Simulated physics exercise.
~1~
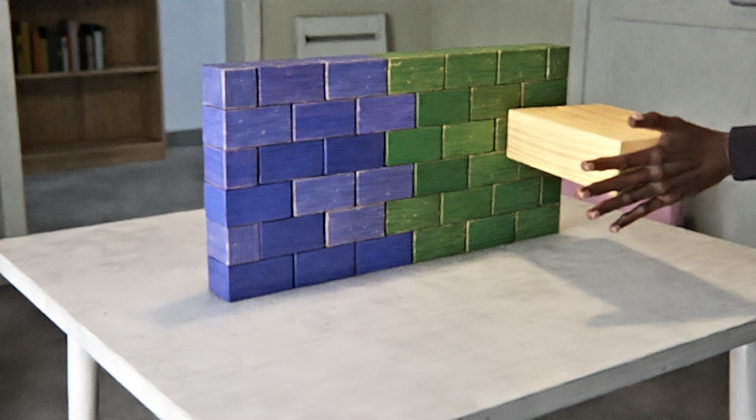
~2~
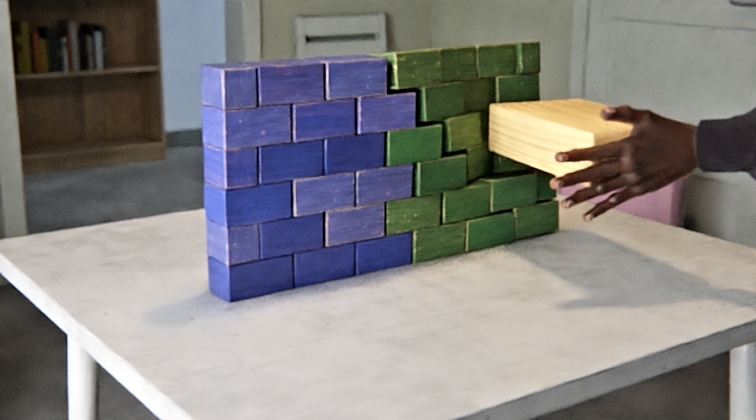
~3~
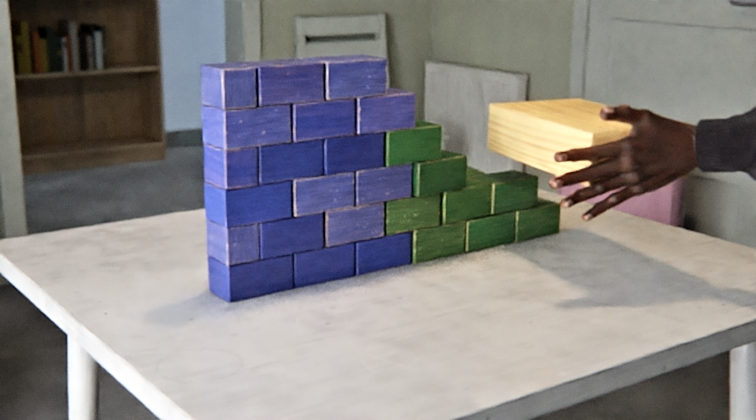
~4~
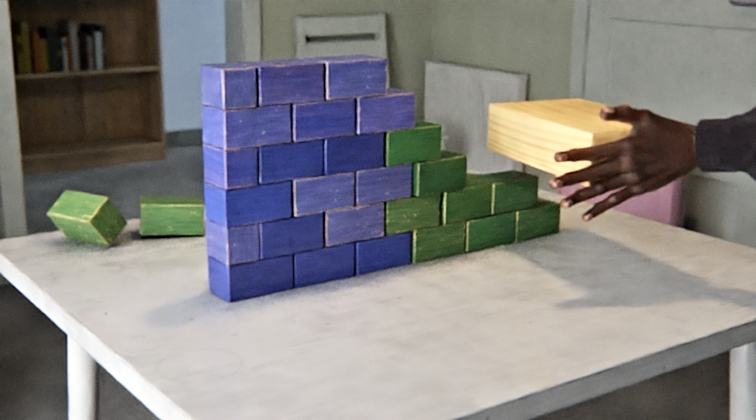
In a plain room with a bookshelf at the back left, a pale table is seen from slightly above and to one side. A wall of wooden blocks stands on it, blue on the left and green on the right, laid like brickwork. From the right, a hand pushes a long, pale wooden block against the green part, shifting its upper blocks leftward. The hand stops, and many of the green blocks drop out of view behind the wall. Two green blocks then appear on the table at the far left, while the blue part stands intact beside a stepped green remnant.
